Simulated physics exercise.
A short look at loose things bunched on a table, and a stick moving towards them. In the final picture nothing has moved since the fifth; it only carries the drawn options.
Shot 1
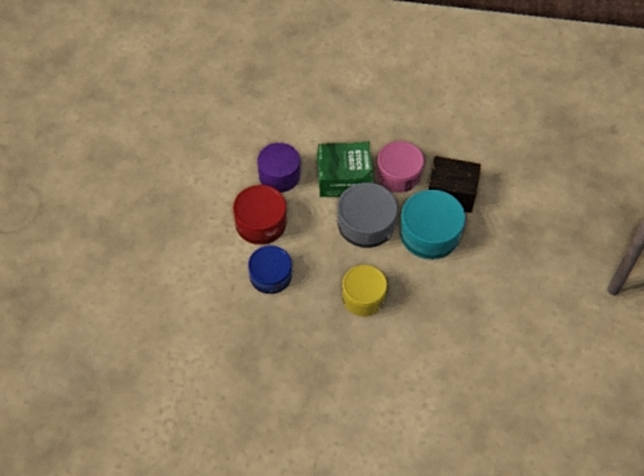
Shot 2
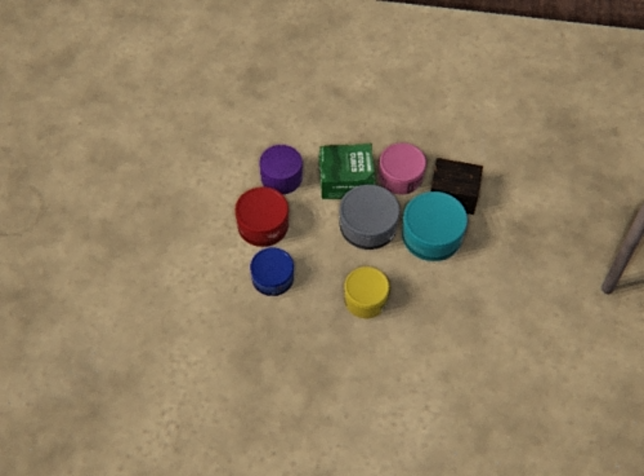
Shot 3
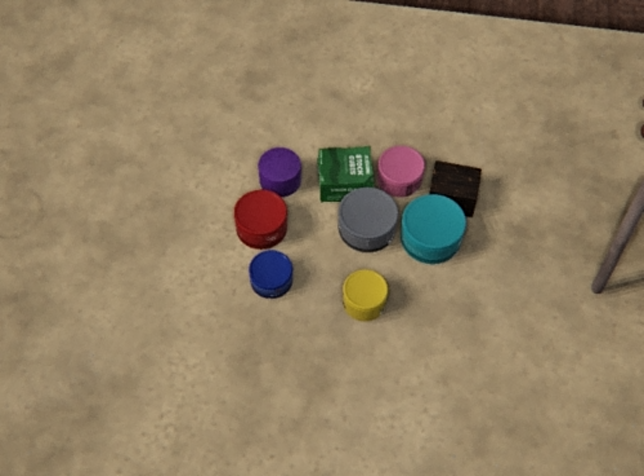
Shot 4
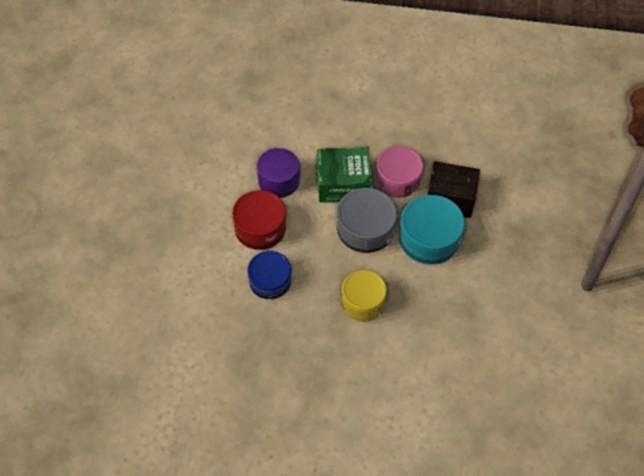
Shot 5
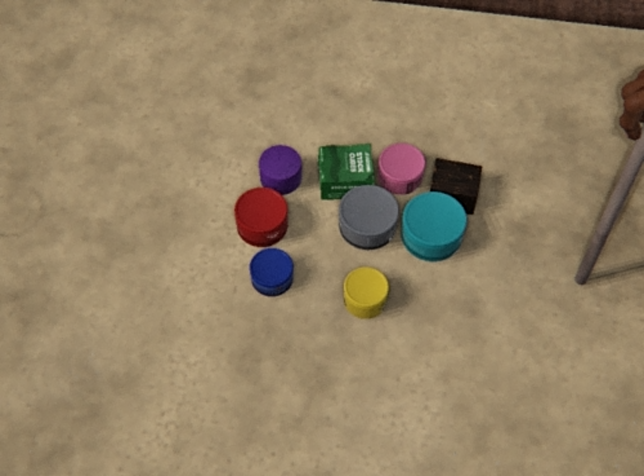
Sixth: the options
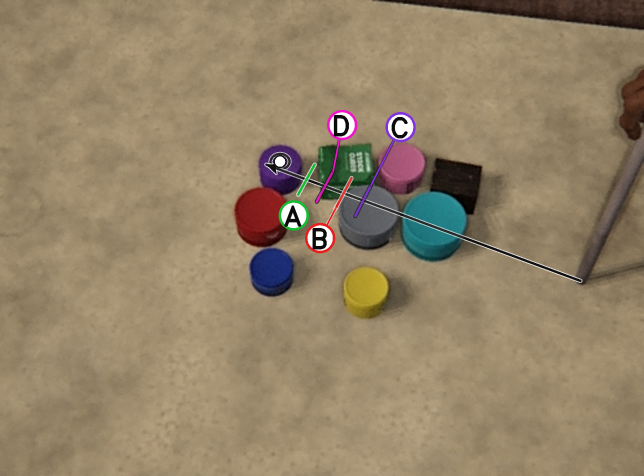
Colourful round tubs, a green box and a black block sitting bunched and still while a stick edges in from the right.
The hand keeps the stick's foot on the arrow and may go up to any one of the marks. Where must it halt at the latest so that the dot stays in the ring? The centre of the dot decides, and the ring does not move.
All is well up to A.
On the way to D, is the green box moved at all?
Yes.
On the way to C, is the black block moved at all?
No.
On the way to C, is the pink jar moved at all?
No.
On the marked copy, A at (306, 180); B at (344, 193); C at (363, 200); D at (325, 186); the arrow from (580, 281) to (267, 164); the white dot at (280, 162).
Taking A. A third of the way, foot of the stick (477, 244).
Two thirds of the way, foot of the stick (380, 208); turquoise jar (373, 229); grey tub (311, 224).
When it is over, foot of the stick (306, 181); turquoise jar (373, 229); grey tub (311, 224); the dot is still in its ring.
As for the rest, B keeps the dot in but is short; C keeps the dot in but is short; D keeps the dot in but is short.
